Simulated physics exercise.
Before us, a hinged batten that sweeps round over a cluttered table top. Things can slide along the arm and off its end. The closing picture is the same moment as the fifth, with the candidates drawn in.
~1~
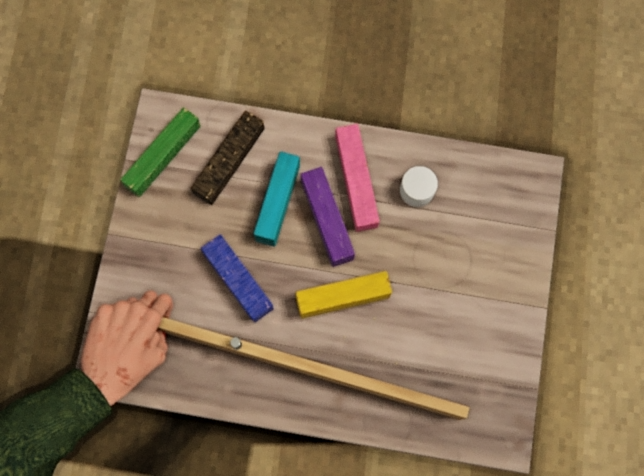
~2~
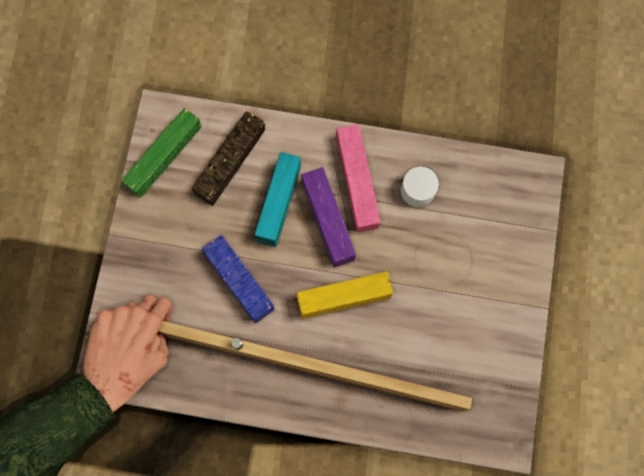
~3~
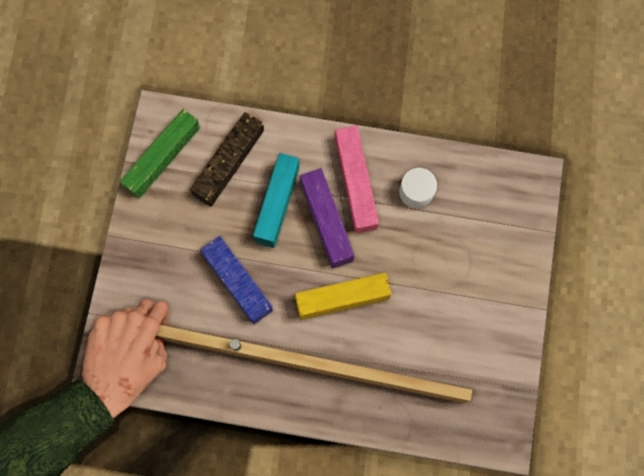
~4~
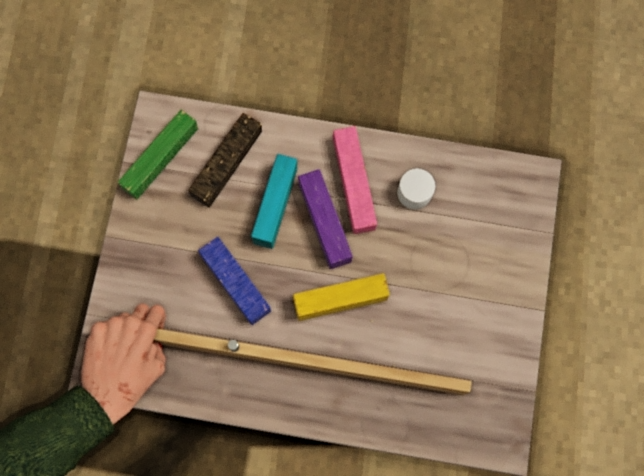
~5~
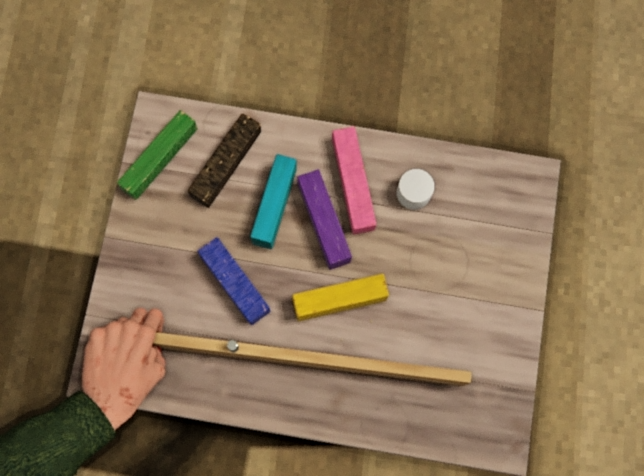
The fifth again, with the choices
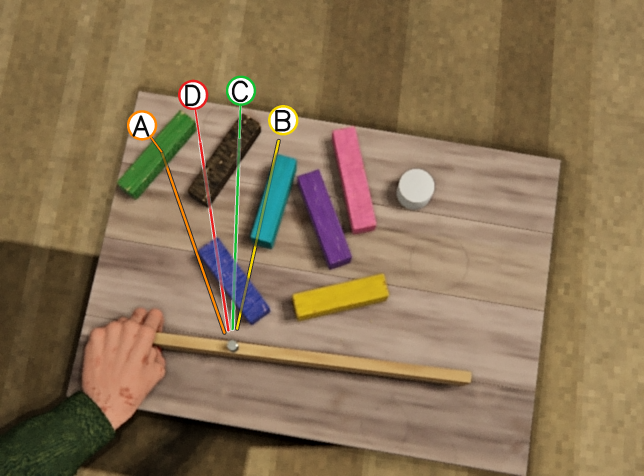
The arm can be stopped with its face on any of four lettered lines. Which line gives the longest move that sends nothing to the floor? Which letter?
Line C.
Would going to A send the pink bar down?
By then, no.
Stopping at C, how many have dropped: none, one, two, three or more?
By then, none.
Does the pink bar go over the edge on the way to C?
No.
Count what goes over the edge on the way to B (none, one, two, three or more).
By then, none.
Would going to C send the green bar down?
By then, no.
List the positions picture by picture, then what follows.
The first frame shows yellow bar (344, 295); turquoise stick (278, 199); white tin (419, 187).
The second frame shows arm (359, 375); pink bar (358, 178).
The third frame shows arm (358, 372); black bar (228, 159).
The fourth frame shows arm (357, 368); purple bar (325, 219).
The fifth frame shows arm (357, 363); turquoise stick (274, 202); white tin (416, 189); pink bar (354, 181).
On the marked copy, A at (192, 240); B at (258, 232); C at (236, 231); D at (214, 233).
With C. Early on, arm (343, 291); yellow bar (331, 282); green bar (158, 156).
Further on, arm (291, 240); pink bar (328, 146); purple bar (289, 168).
At the end, arm (238, 227); green bar (137, 150); pink bar (227, 129); nothing has fallen.
As for the rest, A drops the green bar and black bar; B is safe but short; D drops the green bar and black bar.
